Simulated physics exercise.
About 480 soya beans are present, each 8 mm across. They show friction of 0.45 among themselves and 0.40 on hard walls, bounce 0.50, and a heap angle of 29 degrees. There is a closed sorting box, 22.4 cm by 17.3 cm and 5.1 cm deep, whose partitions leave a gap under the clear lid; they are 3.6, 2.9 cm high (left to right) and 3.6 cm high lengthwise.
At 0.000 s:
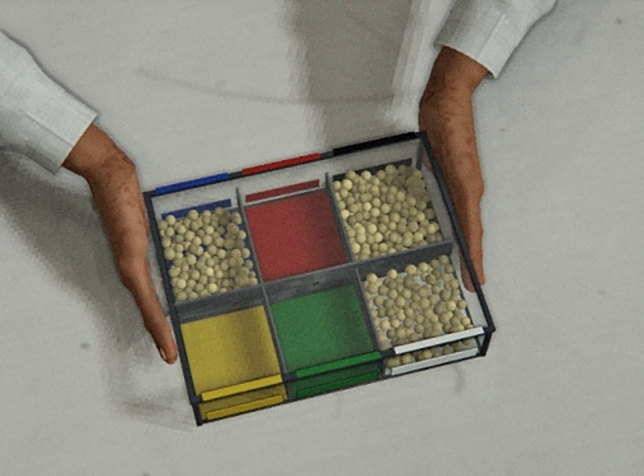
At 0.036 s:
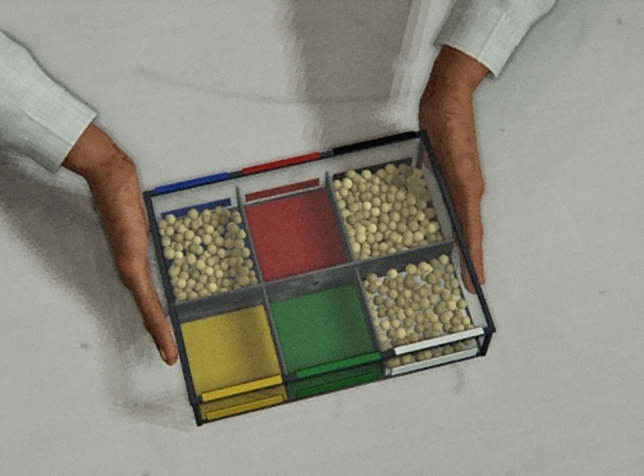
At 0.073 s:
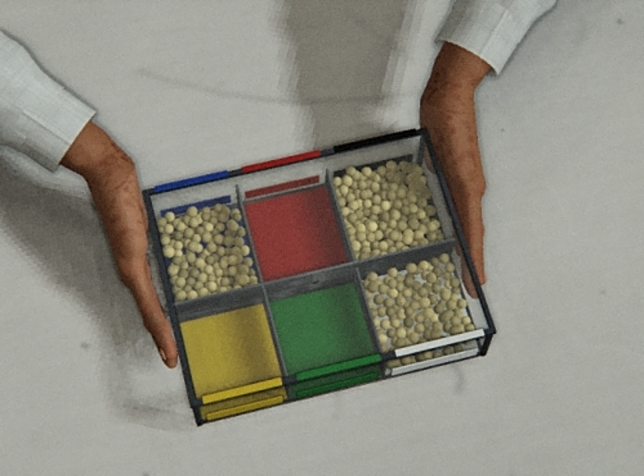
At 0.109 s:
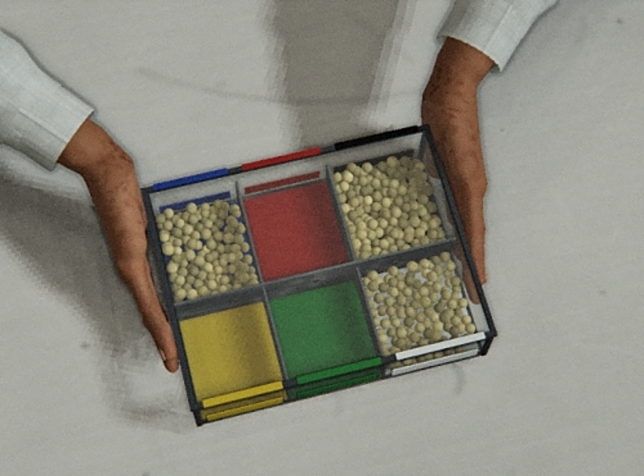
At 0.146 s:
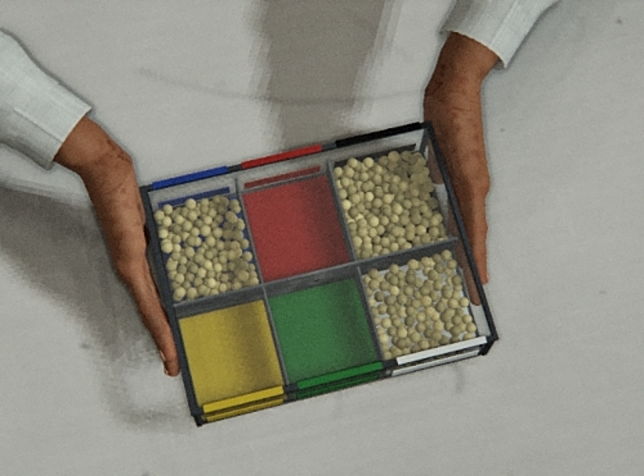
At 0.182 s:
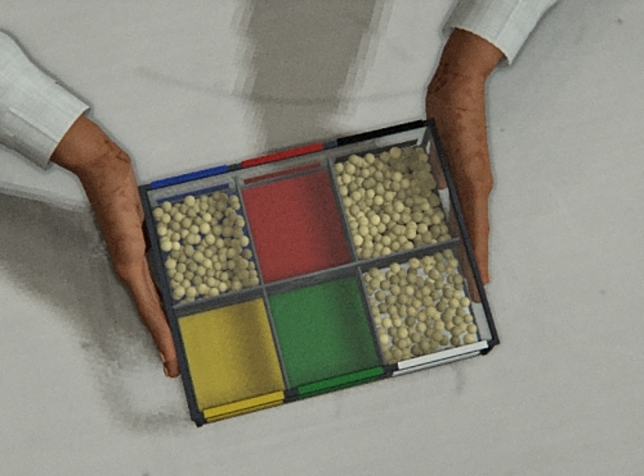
Two hands slightly tilt a clear-lidded sorting box with pale beans in three colored compartments.
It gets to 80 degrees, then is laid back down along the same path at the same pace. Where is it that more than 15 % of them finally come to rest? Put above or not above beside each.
In order: Red: Stays behind the line. Blue: Crosses the line. Green: Stays behind the line. Yellow: Stays behind the line. White: Crosses the line. Black: Crosses the line.
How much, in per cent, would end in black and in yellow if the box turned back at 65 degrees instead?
You'd see black with 40 % and yellow with 0 %.
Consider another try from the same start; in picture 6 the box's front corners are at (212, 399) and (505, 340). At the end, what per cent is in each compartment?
In per cent, the final split is red 0, blue 20, green 0, yellow 5, white 30, black 45.
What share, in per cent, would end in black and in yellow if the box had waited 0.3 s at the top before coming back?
Then, in per cent: Black 30; yellow 10.
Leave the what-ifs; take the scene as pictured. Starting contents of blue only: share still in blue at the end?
Roughly 80 per cent.
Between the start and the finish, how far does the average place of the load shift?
Measured shift: Some 4.0 cm.
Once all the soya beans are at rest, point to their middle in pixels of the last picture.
Near (375, 266).
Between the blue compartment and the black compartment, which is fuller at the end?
The black compartment ends up with more.
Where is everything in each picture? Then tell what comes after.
In the first picture, box tilt 0 degrees, front corners at (195, 398) and (489, 327); blue 30 %, white 25 %, black 45 %.
In the second picture, box tilt 1 degrees, front corners at (195, 399) and (489, 328).
In the third picture, box tilt 2 degrees, front corners at (195, 401) and (490, 329).
In the fourth picture, box tilt 5 degrees, front corners at (195, 405) and (491, 332), lowest corner left front.
In the fifth picture, box tilt 9 degrees, front corners at (196, 409) and (492, 336), lowest corner left front.
In the sixth picture, box tilt 13 degrees, front corners at (196, 414) and (493, 340), lowest corner left front; blue 30 %, white 25 %, black 45 %. The box's pace is about 105 degrees a second.
After 0.89 s, tilt 80 degrees; blue 25 %, white 30 %, black 40 %.
Then, at 1.36 s, tilt 35 degrees; blue 20 %, green 5 %, yellow 5 %, white 30 %, black 30 %.
After 1.90 s, tilt 0 degrees; blue 20 %, green 5 %, yellow 5 %, white 30 %, black 30 %.
In the end, at 2.5 s, red 0 %, blue 20 %, green 5 %, yellow 5 %, white 30 %, black 30 %.
